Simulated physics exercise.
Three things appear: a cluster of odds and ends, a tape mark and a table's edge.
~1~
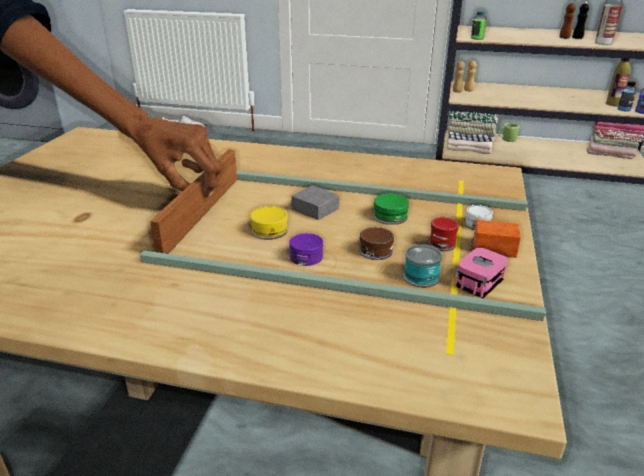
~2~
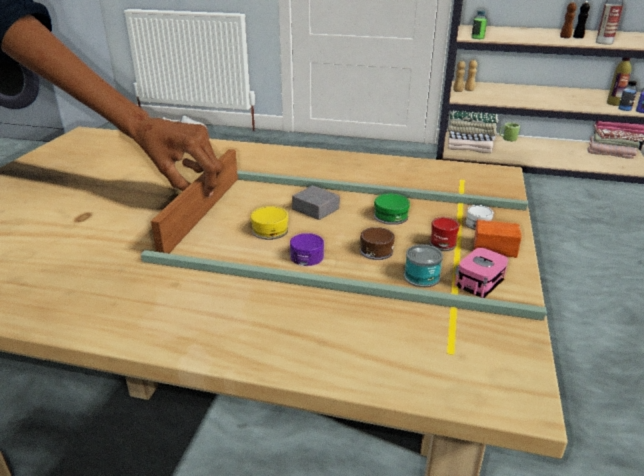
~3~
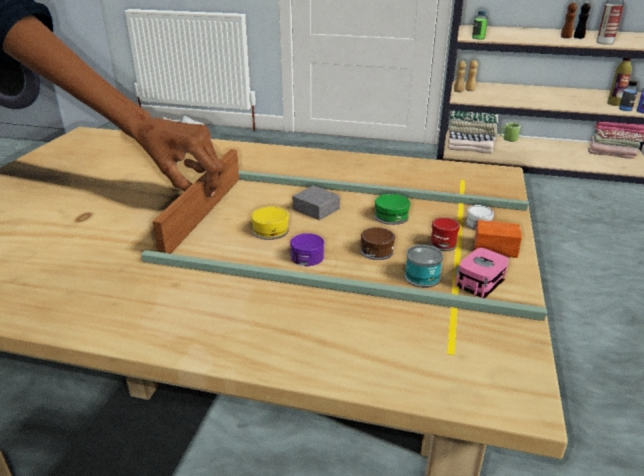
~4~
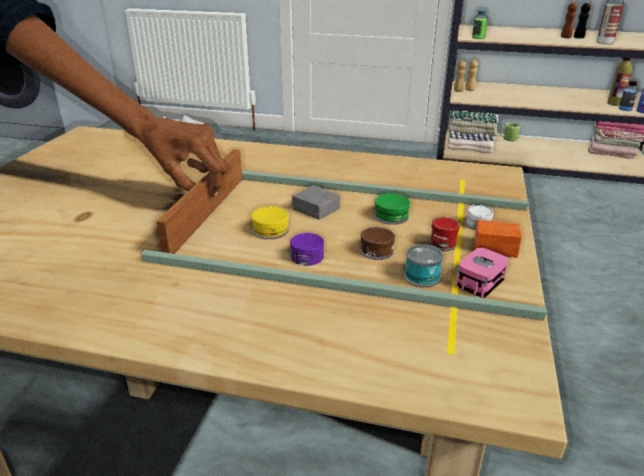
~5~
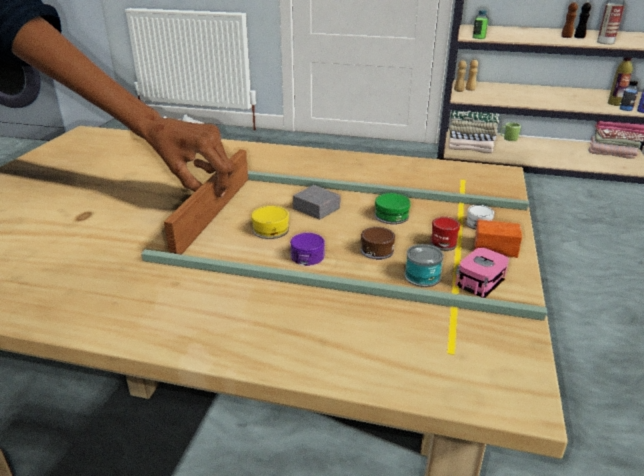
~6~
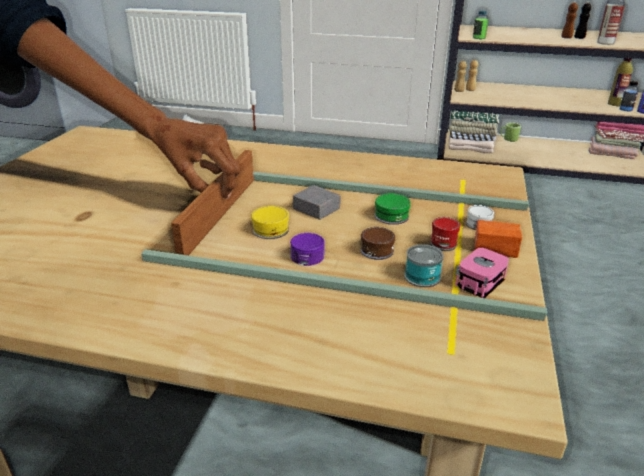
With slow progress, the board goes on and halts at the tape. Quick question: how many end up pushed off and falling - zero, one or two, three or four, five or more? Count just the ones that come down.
I predict exactly one or two will slip off.
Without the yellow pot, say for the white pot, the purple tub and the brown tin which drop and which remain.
In that case the white pot goes off the edge, the purple tub stays where it is, the brown tin stays where it is.
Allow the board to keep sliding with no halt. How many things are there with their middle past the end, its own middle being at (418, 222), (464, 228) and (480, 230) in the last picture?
First 0, then 2, then 4.
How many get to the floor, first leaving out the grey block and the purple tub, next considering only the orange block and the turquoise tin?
First 0, then 1.
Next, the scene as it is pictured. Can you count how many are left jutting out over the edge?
Result: 2.
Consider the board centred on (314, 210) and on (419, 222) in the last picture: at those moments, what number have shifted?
Well, it's 3 at the first one and 10 at the second.
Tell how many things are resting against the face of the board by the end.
It's 3 of them.
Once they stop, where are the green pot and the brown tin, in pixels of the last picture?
In the last picture the green pot sits around (519, 222) and the brown tin around (499, 260).
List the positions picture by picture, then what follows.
Orange block (496, 239); pink case (481, 273); white pot (478, 218); board (200, 197); tape (457, 246), in the first picture.
Pink case (482, 272); grey block (316, 202), in the second picture.
White pot (479, 218); board (202, 197), in the third picture.
Orange block (497, 238); yellow pot (270, 223), in the fourth picture.
Pink case (482, 272); purple tub (308, 249), in the fifth picture.
Orange block (498, 238); pink case (482, 272); white pot (480, 218); board (219, 199); tape (458, 245), in the sixth picture.
Soon after, none off yet; orange block at rest near (498, 238); pink case at rest near (482, 272); white pot at rest near (480, 218).
In the end, the number that fall off is one or two; gone, white pot and orange block.
